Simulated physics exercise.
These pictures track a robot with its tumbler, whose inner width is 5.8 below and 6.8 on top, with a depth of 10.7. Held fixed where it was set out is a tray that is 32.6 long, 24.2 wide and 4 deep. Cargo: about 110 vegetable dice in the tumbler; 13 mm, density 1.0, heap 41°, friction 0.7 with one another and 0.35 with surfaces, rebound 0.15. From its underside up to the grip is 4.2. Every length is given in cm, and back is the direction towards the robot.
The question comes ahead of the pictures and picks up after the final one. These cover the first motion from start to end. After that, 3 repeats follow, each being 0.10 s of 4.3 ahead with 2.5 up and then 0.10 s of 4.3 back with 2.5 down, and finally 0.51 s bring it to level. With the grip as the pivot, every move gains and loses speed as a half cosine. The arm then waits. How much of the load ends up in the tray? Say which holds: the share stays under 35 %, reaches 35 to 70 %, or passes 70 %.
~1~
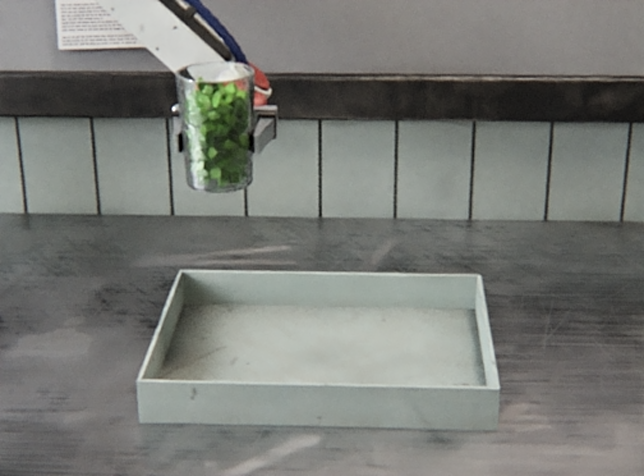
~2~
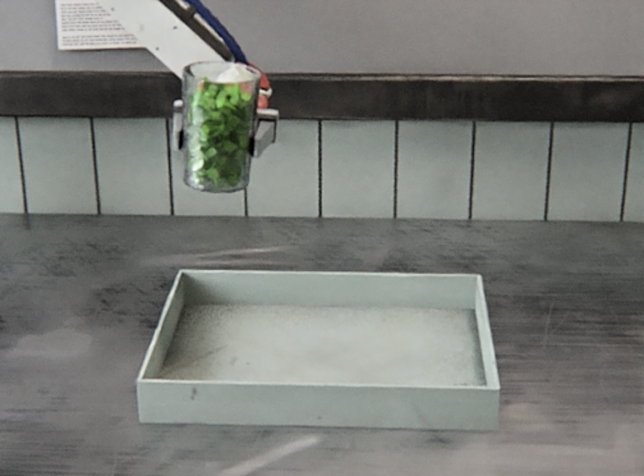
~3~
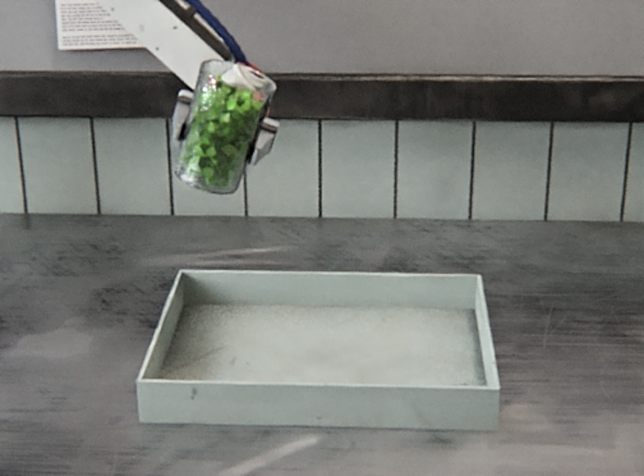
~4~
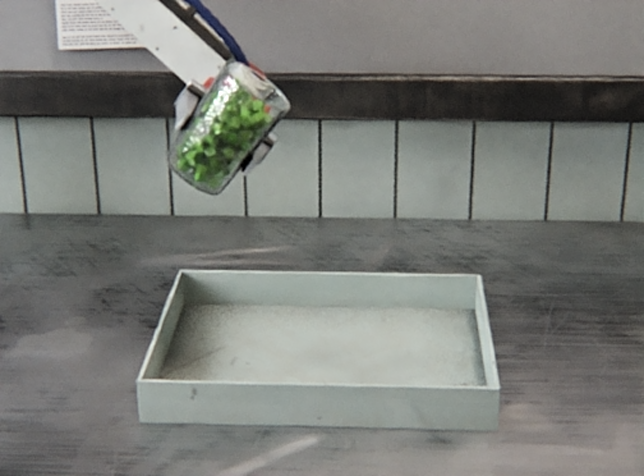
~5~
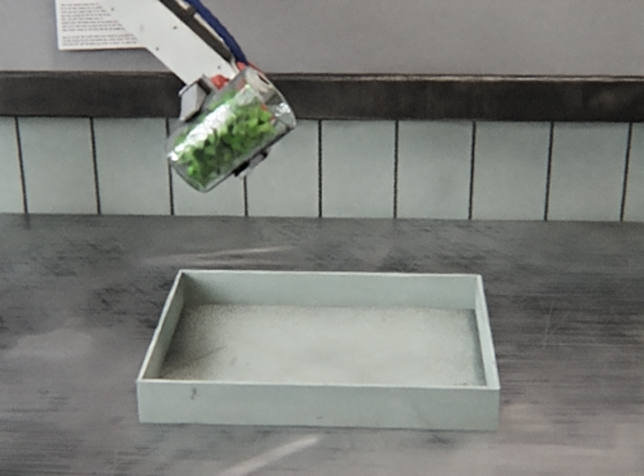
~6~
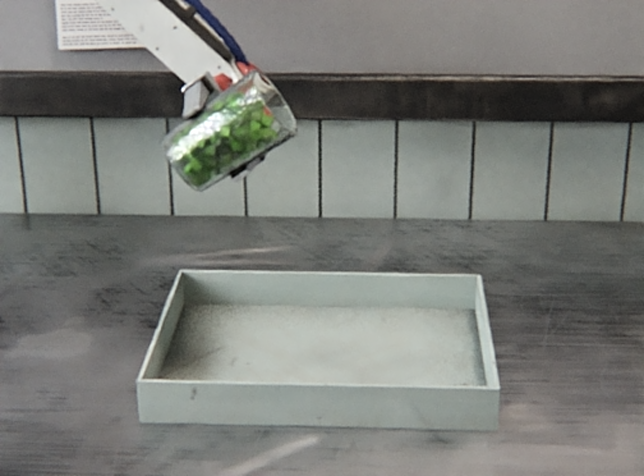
The share reaches 35 to 70 %.
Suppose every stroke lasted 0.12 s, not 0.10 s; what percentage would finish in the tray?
It would come to around 40 %.
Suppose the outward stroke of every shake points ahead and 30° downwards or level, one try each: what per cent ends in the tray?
Estimates, in order: 10 % then 25 %.
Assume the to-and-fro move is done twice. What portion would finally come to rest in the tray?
I'd expect close to 50 per cent then.
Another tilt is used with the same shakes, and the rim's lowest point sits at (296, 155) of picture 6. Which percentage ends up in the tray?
Estimate: About 95 per cent.
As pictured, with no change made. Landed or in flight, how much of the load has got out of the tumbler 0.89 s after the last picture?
60 %.
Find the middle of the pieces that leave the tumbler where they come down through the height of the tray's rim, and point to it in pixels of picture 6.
Centre: About (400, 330).
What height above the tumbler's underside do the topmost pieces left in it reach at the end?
I'd say near 7.5 cm from the bottom.
Then, 0.44 s on, tilted 55° forward, highest piece 27 above the table; 52 in the tumbler, 39 in the tray, 19 in flight or on a rim.
Then, 0.89 s on, tilted 22° forward, highest piece 27 above the table; 64 in the tray, 44 in the tumbler, 2 on the table or floor.
Then, 1.31 s on, level, highest piece 27 above the table; 64 in the tray, 44 in the tumbler, 2 on the table or floor.
Then, 2.36 s on, level, highest piece 27 above the table; 64 in the tray, 44 in the tumbler, 2 on the table or floor.
In the end, 64 in the tray, 44 in the tumbler, 2 on the table or floor. That is 58 % in the tray.
